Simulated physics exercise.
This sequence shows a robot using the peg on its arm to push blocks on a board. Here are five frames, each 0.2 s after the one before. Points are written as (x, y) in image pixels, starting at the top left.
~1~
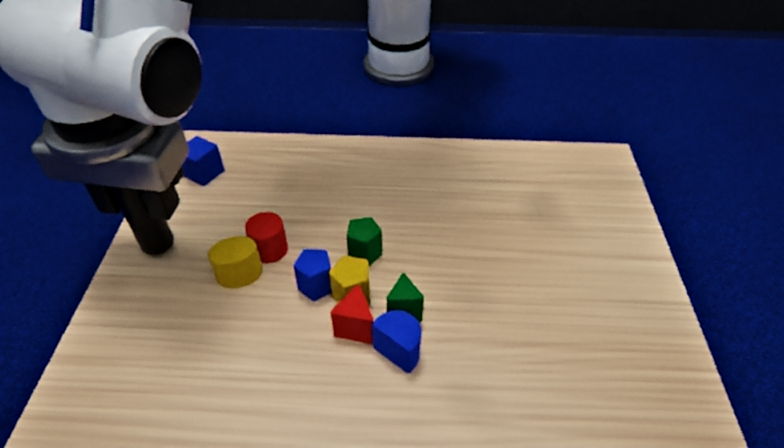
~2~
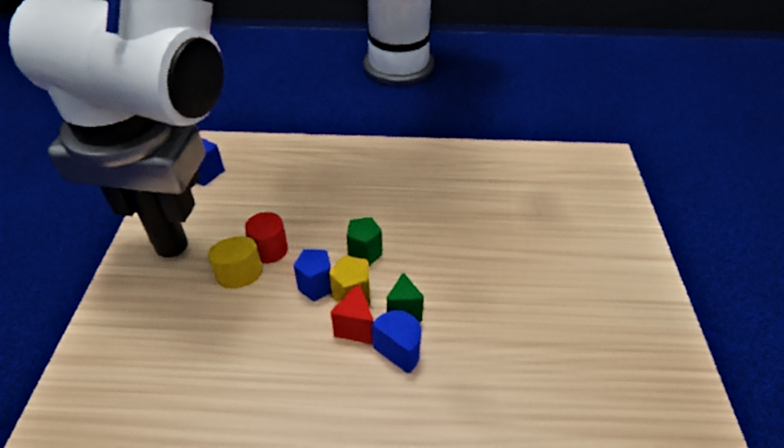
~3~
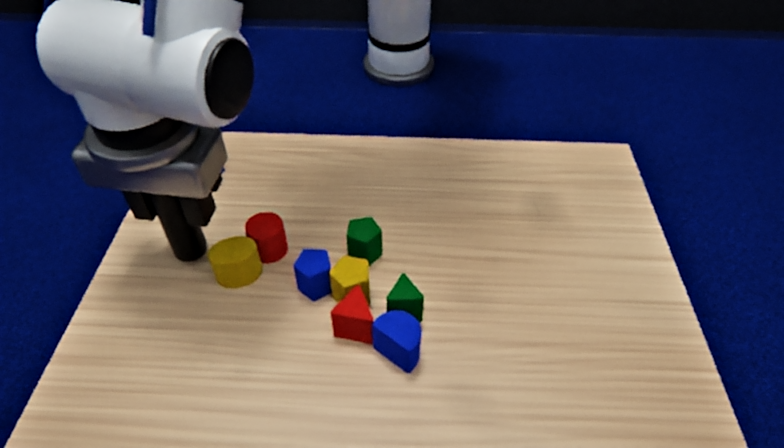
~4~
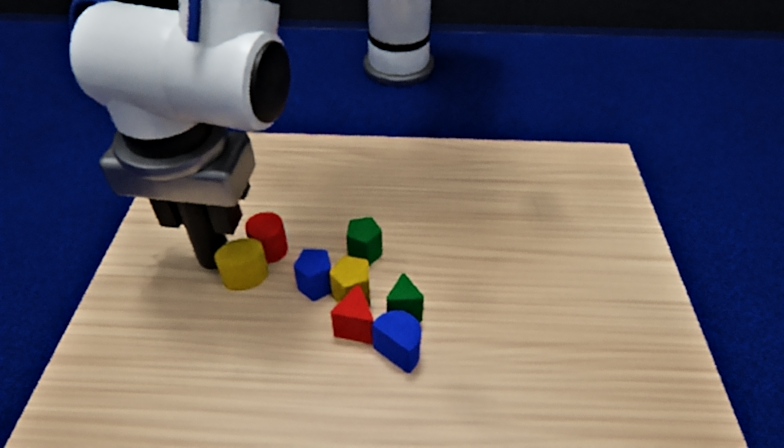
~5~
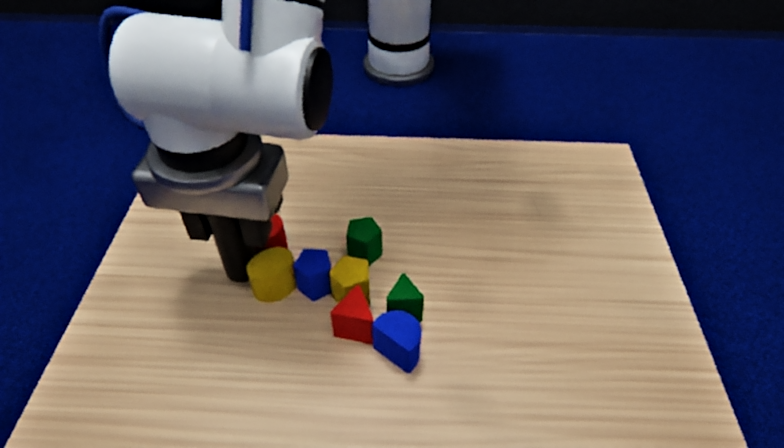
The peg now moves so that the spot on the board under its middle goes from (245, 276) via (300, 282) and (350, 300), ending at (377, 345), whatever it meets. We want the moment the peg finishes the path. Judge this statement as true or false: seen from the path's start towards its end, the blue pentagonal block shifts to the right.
That claim is false.
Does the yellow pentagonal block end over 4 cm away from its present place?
That would be a yes.
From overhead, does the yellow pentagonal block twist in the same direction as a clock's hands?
Yes, I think so.
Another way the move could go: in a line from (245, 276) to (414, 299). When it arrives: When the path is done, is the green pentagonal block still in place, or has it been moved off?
Here's my answer: The green pentagonal block remains in position.
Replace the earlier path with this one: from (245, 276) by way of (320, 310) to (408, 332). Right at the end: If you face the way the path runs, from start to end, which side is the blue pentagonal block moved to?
Left side.
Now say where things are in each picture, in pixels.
In the first frame, peg tip (158, 243); block tops, yellow elliptical block (232, 249); blue pentagonal block (313, 261); yellow pentagonal block (351, 270); red triangle (354, 305).
In the second frame, peg (172, 246); blocks unchanged.
In the third frame, peg (191, 250); blocks unchanged.
In the fourth frame, peg (215, 257); yellow elliptical block (238, 252).
In the fifth frame, peg (243, 269); yellow elliptical block (270, 262); blue pentagonal block (313, 261); yellow pentagonal block (351, 270); red triangle (354, 305).
What follows on the original path. One third of the way, peg (299, 276); yellow elliptical block (310, 283); blue pentagonal block (344, 262), turned 60° anticlockwise; yellow pentagonal block (378, 270), turned 45° clockwise.
Two thirds of the way, peg (350, 294); yellow elliptical block (317, 298), turned 45° clockwise; blue pentagonal block (382, 267), turned 110° anticlockwise; yellow pentagonal block (419, 270), turned 75° clockwise; red triangle (354, 311).
At the end, peg (377, 339); yellow elliptical block (317, 299), turned 50° clockwise; blue pentagonal block (384, 268), turned 125° anticlockwise; yellow pentagonal block (423, 269), turned 80° clockwise; red triangle (358, 349), turned 70° clockwise.
